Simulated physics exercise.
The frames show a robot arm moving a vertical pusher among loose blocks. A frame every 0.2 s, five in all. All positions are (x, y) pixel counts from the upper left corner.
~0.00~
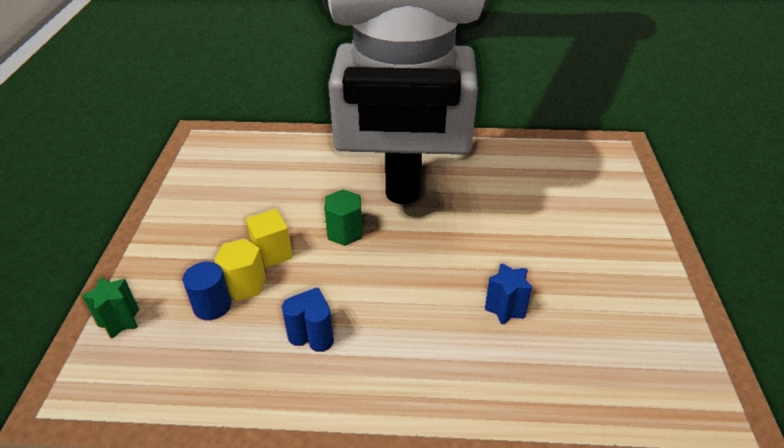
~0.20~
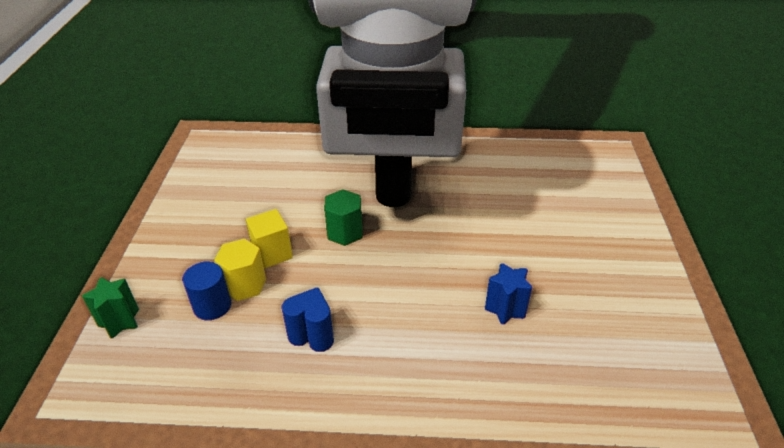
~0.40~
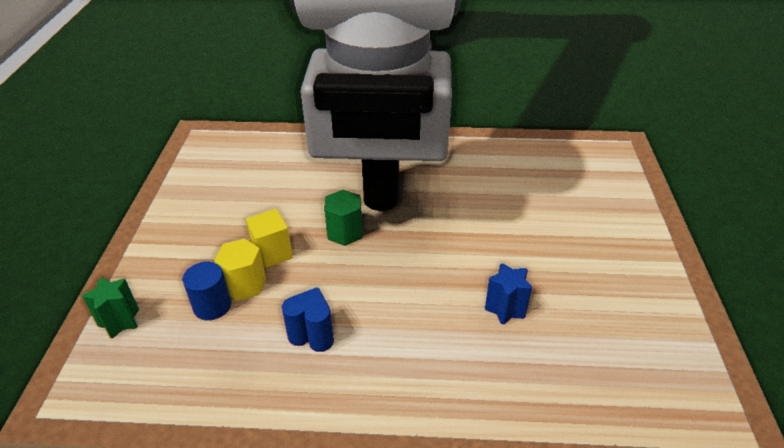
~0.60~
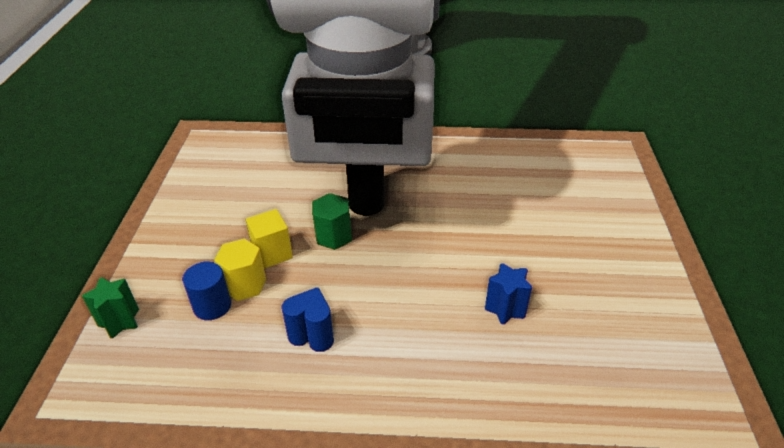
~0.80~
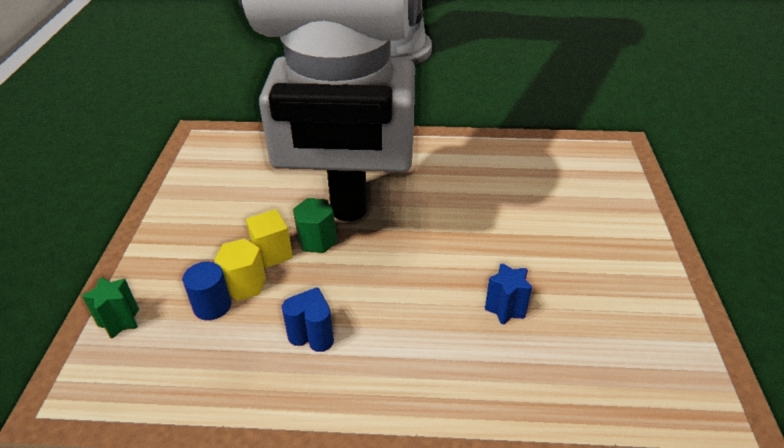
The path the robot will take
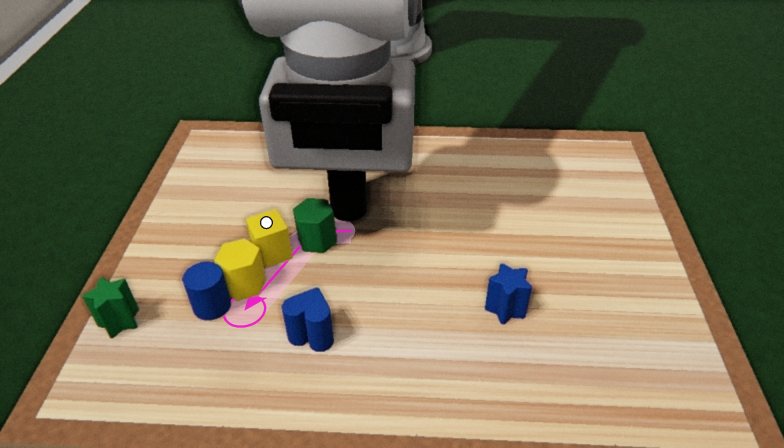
A robot arm slides its black pusher left and nudges a green six-sided block toward yellow blocks.
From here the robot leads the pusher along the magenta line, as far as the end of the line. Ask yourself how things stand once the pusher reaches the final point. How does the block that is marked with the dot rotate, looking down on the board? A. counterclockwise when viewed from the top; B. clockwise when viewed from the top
That would be B.
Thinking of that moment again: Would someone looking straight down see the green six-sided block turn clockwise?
Short answer: Yes.
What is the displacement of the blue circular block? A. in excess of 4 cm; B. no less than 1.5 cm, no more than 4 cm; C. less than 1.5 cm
Answer: B.
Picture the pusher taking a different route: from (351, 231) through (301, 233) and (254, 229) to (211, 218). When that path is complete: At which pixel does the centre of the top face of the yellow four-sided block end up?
The middle of its upper face should be somewhere near (187, 241).
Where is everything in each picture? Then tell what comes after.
The first picture shows pusher tip (403, 194); block tops, blue circular block (202, 275); yellow six-sided block (237, 253); yellow four-sided block (266, 223); green six-sided block (343, 201).
The second picture shows pusher (394, 197); blocks unchanged.
The third picture shows pusher (381, 200); blocks unchanged.
The fourth picture shows pusher (367, 205); green six-sided block (331, 205).
The fifth picture shows pusher (349, 210); blue circular block (202, 275); yellow six-sided block (237, 253); yellow four-sided block (266, 223); green six-sided block (313, 210).
Path on the board, from (351, 231) via (305, 242) and (276, 274), ending at (245, 310); the dot is on the yellow four-sided block.
The first path, step by step. One third of the way, pusher (302, 222); blue circular block (195, 284); yellow six-sided block (222, 256), turned 45° anticlockwise; yellow four-sided block (227, 228); green six-sided block (263, 222).
Two thirds of the way, pusher (272, 254); blue circular block (194, 287); yellow six-sided block (214, 258), turned 70° anticlockwise; yellow four-sided block (200, 230), turned 30° clockwise; green six-sided block (236, 231), turned 25° clockwise.
At the end, pusher (239, 290); blue circular block (184, 291); yellow six-sided block (207, 261), turned 45° anticlockwise; yellow four-sided block (200, 230), turned 30° clockwise; green six-sided block (236, 231), turned 25° clockwise.
